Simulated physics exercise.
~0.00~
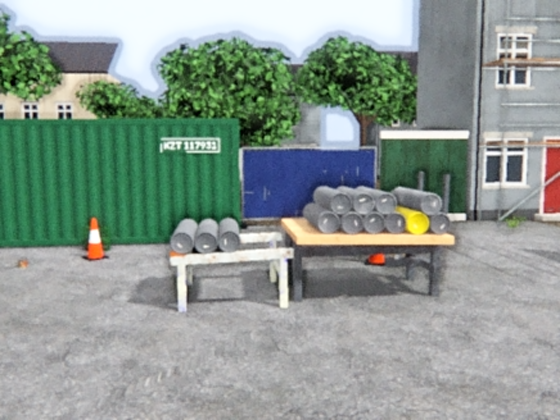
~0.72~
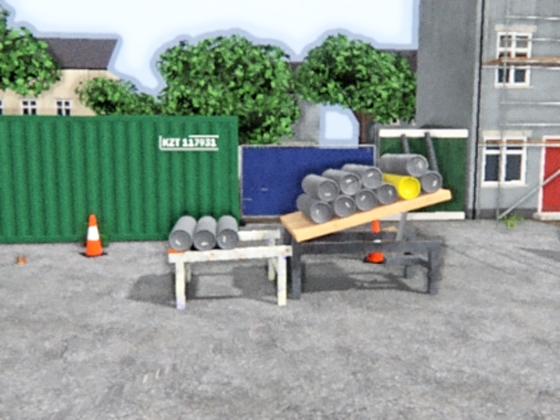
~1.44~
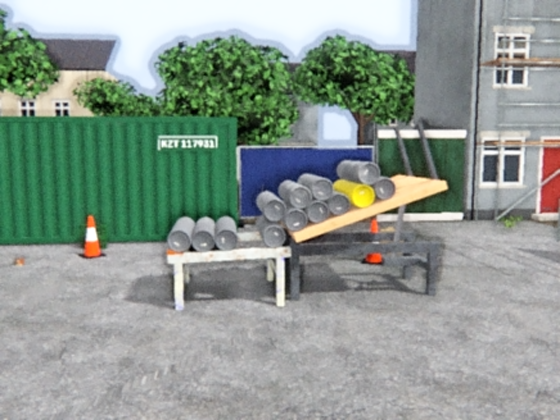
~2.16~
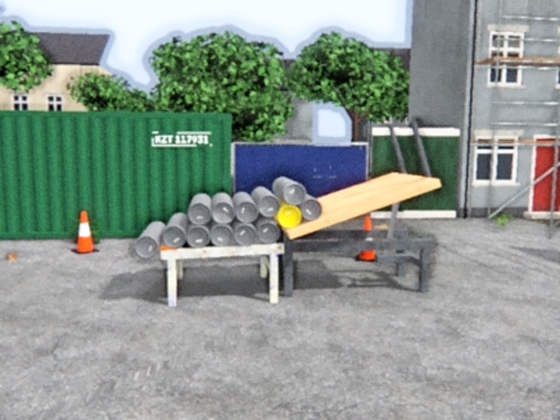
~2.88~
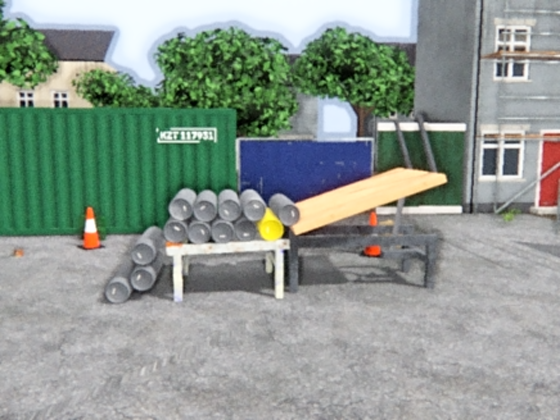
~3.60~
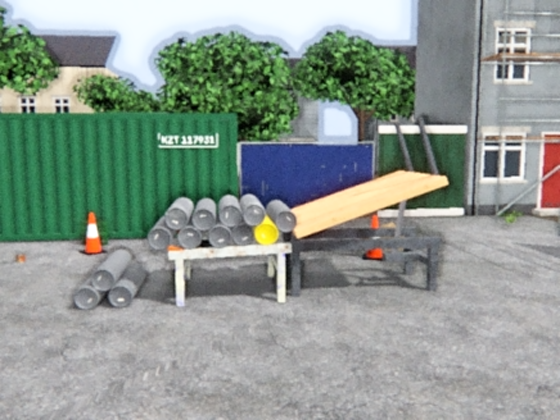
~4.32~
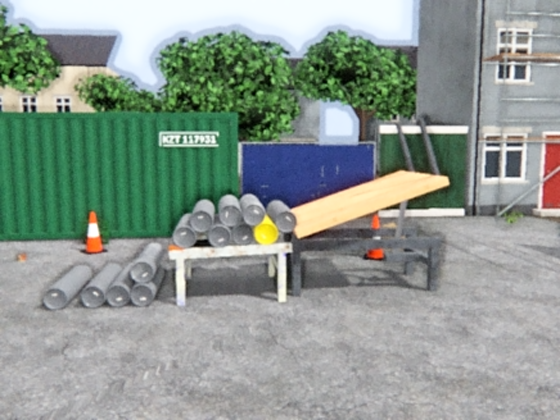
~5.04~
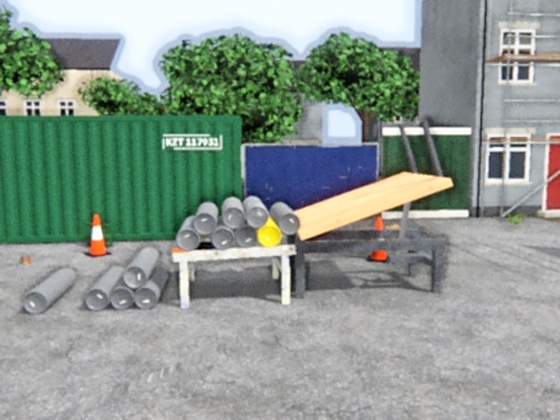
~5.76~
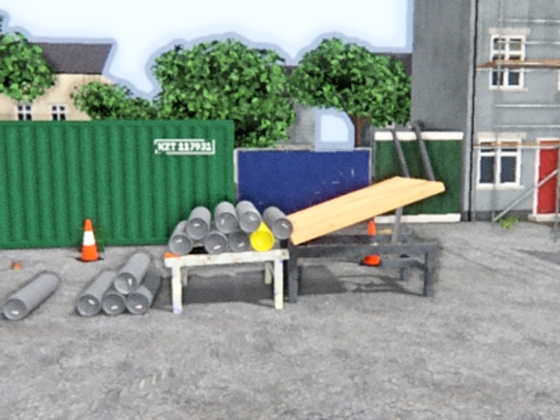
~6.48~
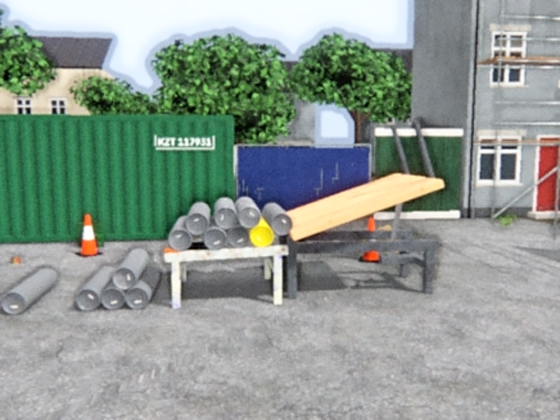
A wooden deck tilts left, rolling cylinders onto a rack where the yellow one stays.
